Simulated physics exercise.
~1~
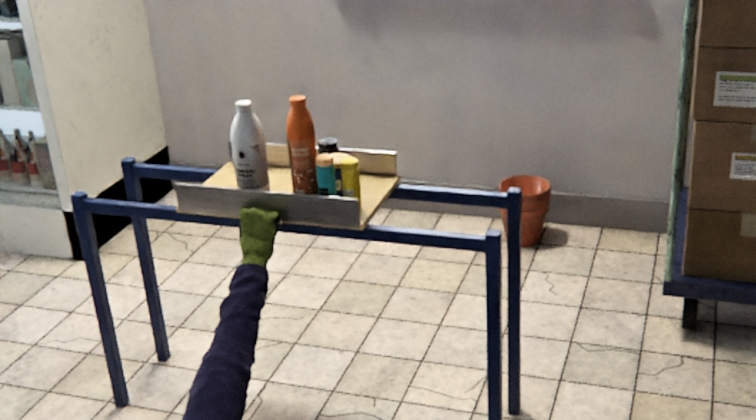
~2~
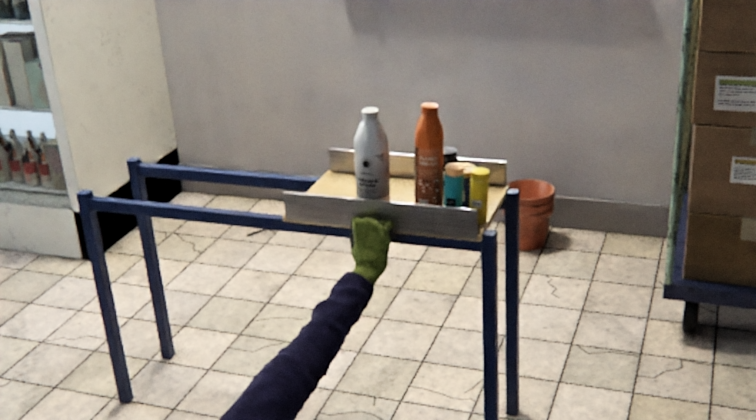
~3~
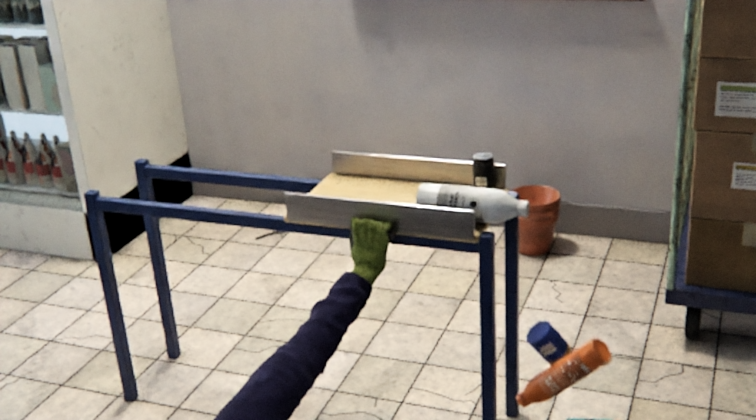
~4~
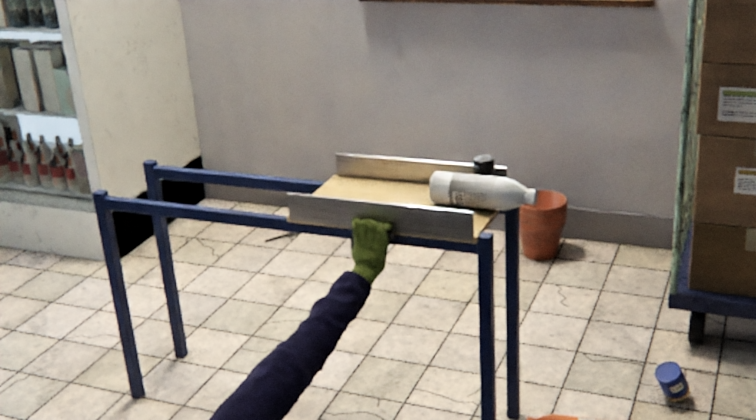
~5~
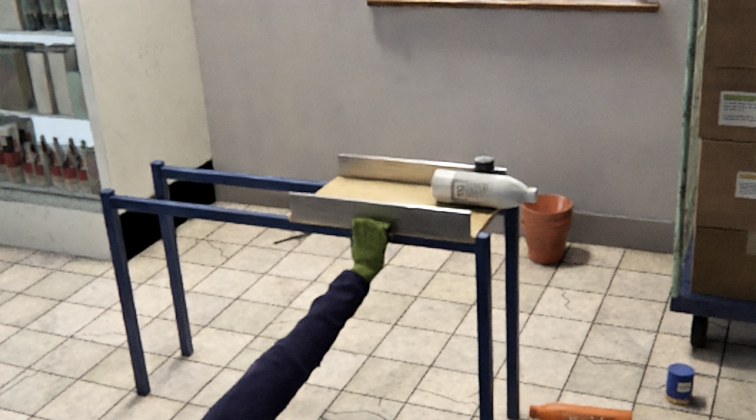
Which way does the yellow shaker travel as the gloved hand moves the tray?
The yellow shaker moves to the right along with the tray.
